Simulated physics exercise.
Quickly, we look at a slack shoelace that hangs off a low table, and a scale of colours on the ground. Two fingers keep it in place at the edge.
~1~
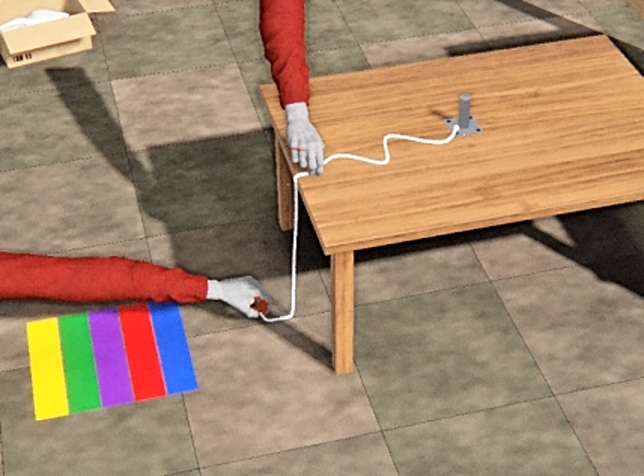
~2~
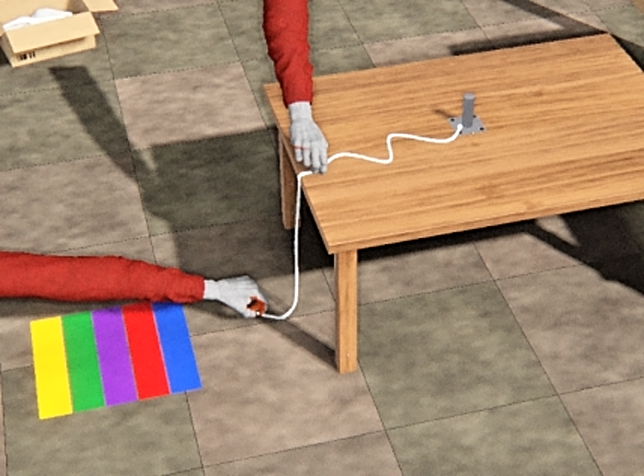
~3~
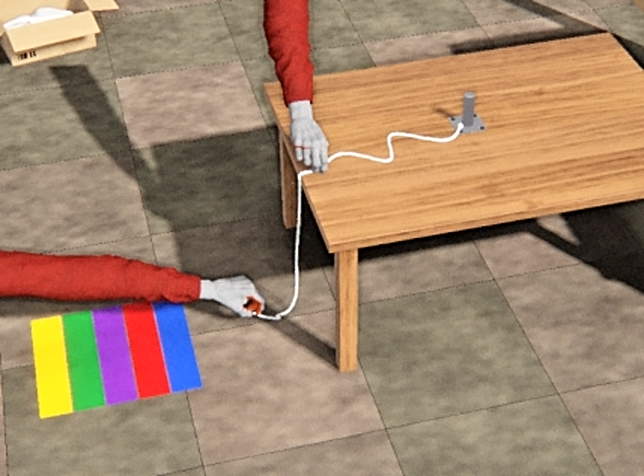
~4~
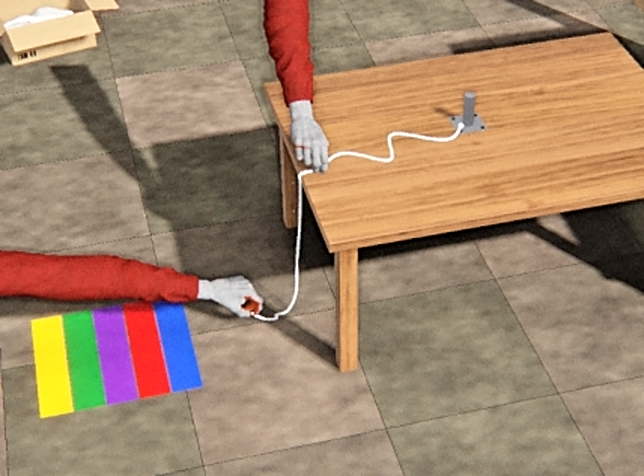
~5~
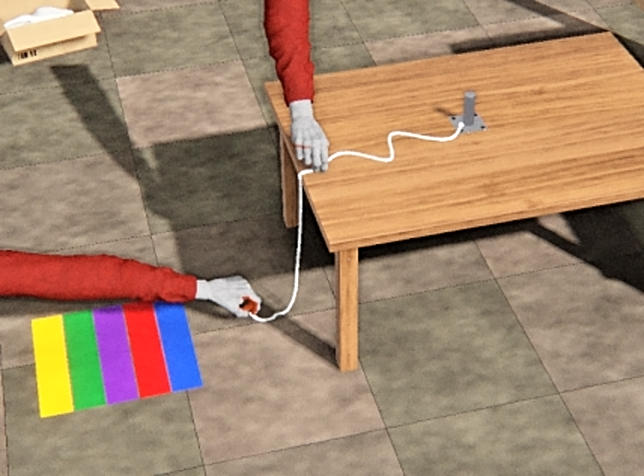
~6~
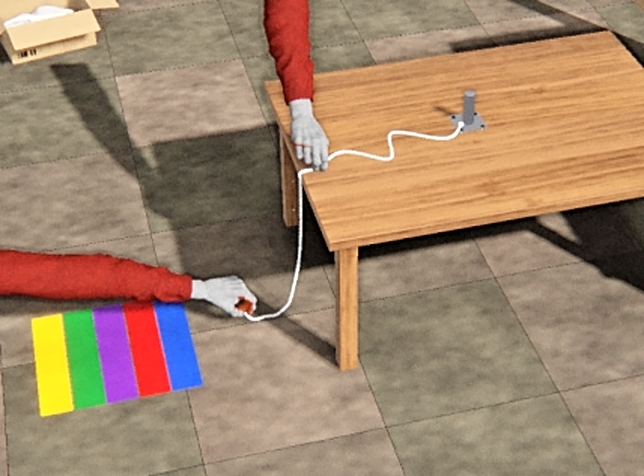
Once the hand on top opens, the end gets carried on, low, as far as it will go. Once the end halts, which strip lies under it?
The green strip lies under it.
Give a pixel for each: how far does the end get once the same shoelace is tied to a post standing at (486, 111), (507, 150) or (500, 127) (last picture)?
Taking the tries in turn, you get (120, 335), (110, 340) and (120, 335).
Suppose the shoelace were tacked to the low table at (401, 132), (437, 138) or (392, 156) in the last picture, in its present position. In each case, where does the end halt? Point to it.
That would be (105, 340) for the first, (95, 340) for the second and (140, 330) for the third.
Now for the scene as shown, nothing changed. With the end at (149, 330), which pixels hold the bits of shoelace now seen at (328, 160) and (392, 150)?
Near (293, 188) and (353, 150).
A little later, end near (149, 330); over red.
Next, end near (107, 338); over purple.
When it is tight, end near (83, 342); over green. The end stops over the green strip.
